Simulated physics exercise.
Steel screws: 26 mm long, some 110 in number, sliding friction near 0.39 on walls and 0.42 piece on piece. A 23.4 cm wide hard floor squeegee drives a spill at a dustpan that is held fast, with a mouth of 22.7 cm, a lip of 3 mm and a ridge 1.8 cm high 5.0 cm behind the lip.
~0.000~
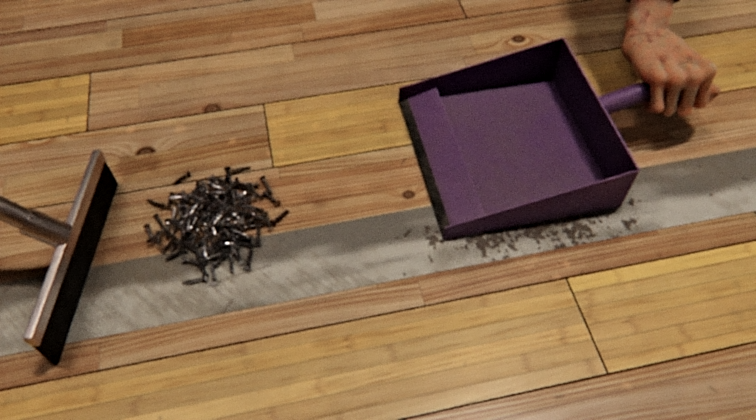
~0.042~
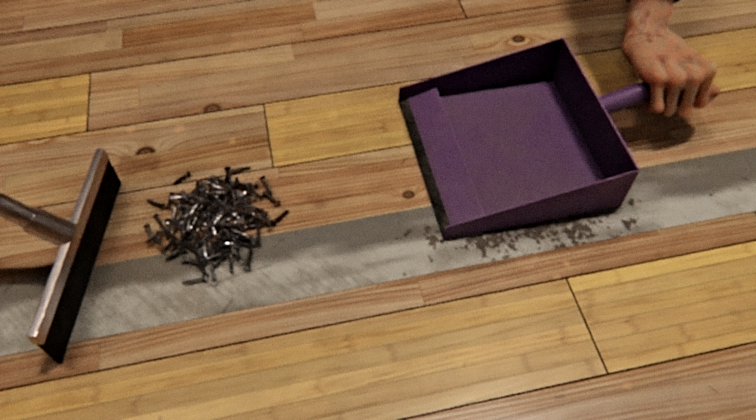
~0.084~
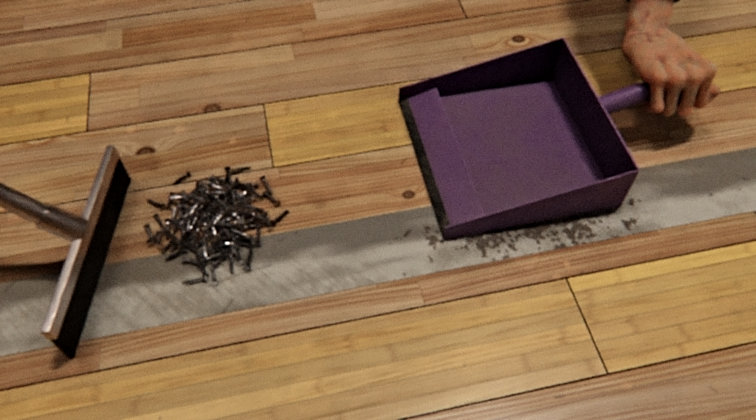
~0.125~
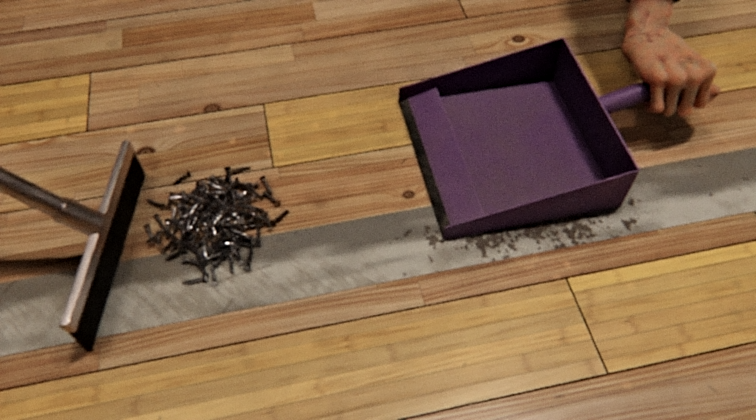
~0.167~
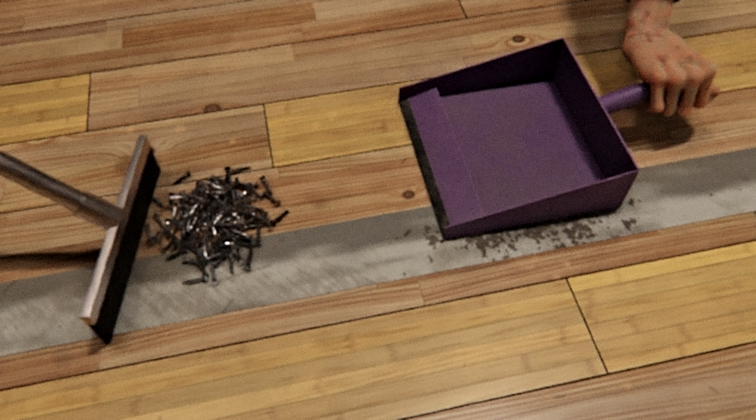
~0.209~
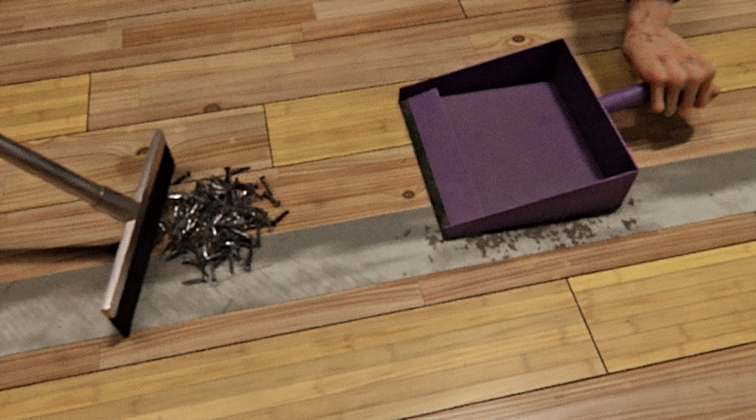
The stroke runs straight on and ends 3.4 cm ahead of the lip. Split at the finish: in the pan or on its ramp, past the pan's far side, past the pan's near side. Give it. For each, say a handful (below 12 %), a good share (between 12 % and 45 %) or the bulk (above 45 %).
Pan: I predict a minor share of the load; far side: I predict a minor share of the load; near side: I predict a minor share of the load.
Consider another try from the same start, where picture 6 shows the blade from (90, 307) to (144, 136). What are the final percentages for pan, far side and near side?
That ends as pan 0, far 0, and near 5.
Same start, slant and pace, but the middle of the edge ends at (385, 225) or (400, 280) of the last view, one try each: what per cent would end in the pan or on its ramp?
The two tries give roughly 5 and 0 %.
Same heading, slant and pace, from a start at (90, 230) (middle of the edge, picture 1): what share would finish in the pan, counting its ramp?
I'd estimate about 0 per cent.
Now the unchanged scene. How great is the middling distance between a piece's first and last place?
That distance is close to 22 cm.
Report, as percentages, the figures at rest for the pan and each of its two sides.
Pan: 0%. Far side: 0%. Near side: 5%.
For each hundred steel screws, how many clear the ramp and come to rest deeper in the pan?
Roughly 0 percent.
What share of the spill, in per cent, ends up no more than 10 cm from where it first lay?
Roughly 0 per cent.
After 0.50 s, middle of the blade 20 cm from the lip; 0 % over the lip, far side 0 %, near side 5 %.
After 0.70 s, middle of the blade 11 cm from the lip; 0 % over the lip, far side 0 %, near side 5 %.
After 1.01 s, middle of the blade 6 cm from the lip; 0 % over the lip, far side 0 %, near side 5 %.
By 1.4 s all is still; pan 0 %, far side 0 %, near side 5 %, in front of the lip or behind the blade 95 %.
